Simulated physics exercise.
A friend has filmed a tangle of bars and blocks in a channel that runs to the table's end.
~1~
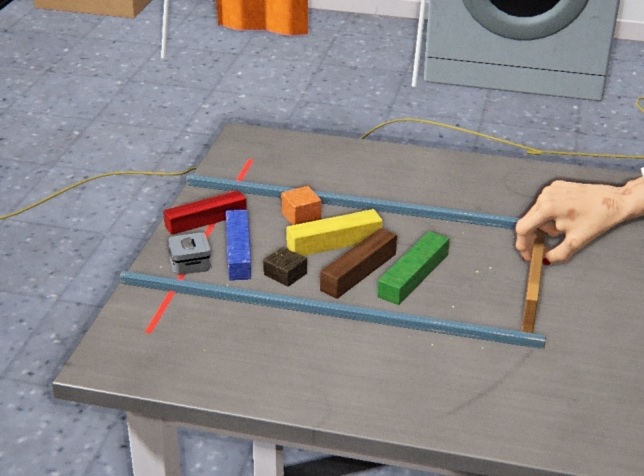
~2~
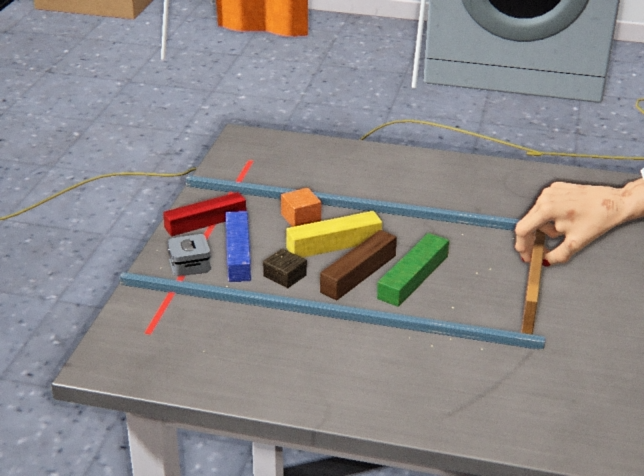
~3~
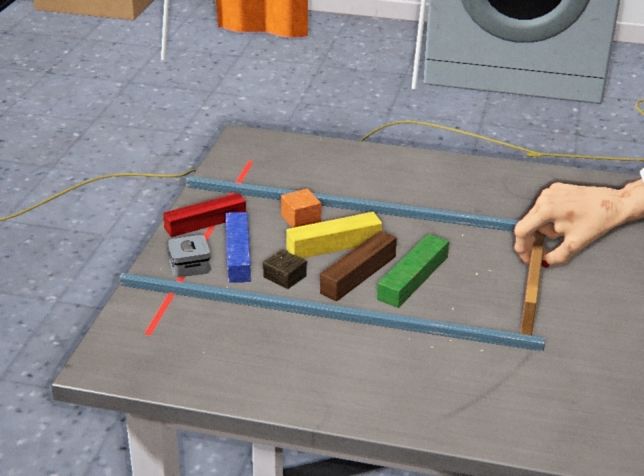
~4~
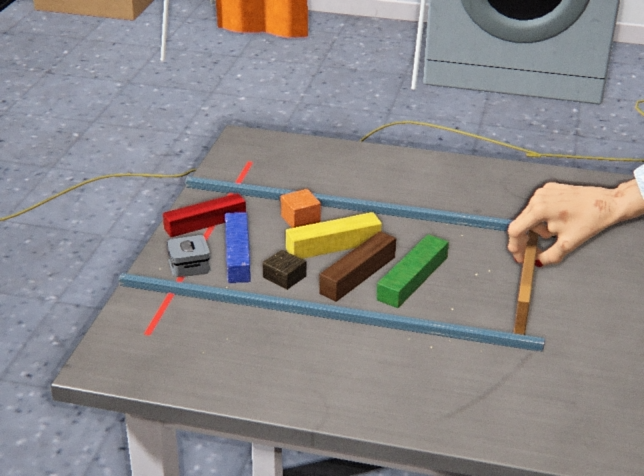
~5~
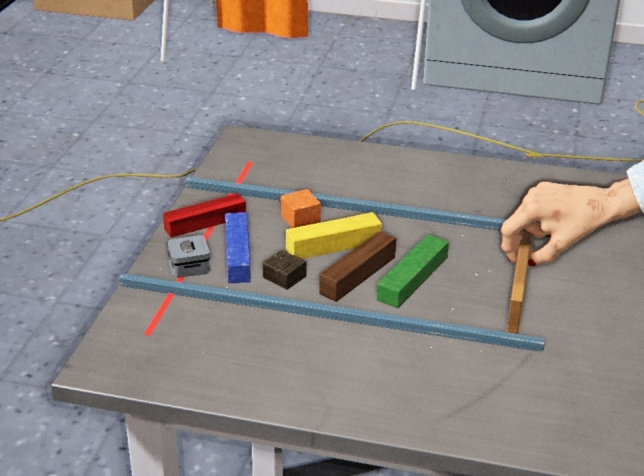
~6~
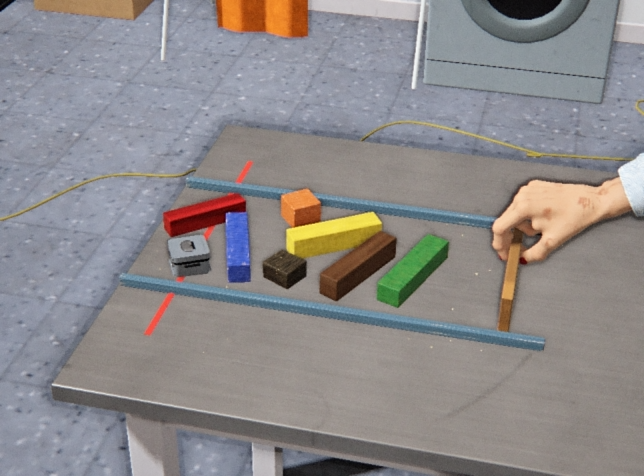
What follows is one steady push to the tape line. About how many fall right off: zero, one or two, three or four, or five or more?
The number that fall off is three or four.
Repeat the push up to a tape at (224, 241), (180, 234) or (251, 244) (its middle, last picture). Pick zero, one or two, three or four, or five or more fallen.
Taking them in turn, either three or four; 5 or more; either one or two.
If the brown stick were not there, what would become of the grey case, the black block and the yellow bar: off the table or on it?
The grey case is lost; the black block survives; the yellow bar does not fall.
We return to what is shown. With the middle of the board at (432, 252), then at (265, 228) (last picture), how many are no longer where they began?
The counts are 1 and 8.
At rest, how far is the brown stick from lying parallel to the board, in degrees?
Roughly 0° out of line.
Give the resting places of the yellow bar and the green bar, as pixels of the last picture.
First (175, 208), then (188, 238).
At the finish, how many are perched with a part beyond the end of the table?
2 of them.
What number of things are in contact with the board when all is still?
In contact: 2.
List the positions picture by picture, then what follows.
In the first picture, red stick (206, 212); grey case (190, 255); blue bar (239, 244); board (536, 264); tape (206, 236).
In the second picture, grey case (190, 257); board (536, 265).
In the third picture, blue bar (238, 246); black block (285, 269).
In the fourth picture, red stick (205, 215); yellow bar (334, 236).
In the fifth picture, grey case (189, 258); green bar (414, 270).
In the sixth picture, red stick (205, 215); grey case (189, 257); blue bar (238, 246); board (514, 263); tape (205, 238).
Early on, none off yet; red stick at rest near (205, 215); grey case at rest near (189, 257); blue bar at rest near (238, 246).
A while later, none off yet; red stick at rest near (205, 215); grey case at rest near (189, 257); blue bar moving near (230, 246).
Further along, none off yet; red stick travelled a little near (175, 207); grey case leaning well over near (110, 264); blue bar travelled about its own width near (151, 240).
Finally, the number that fall off is three or four; lost, black block, blue bar, grey case and red stick.
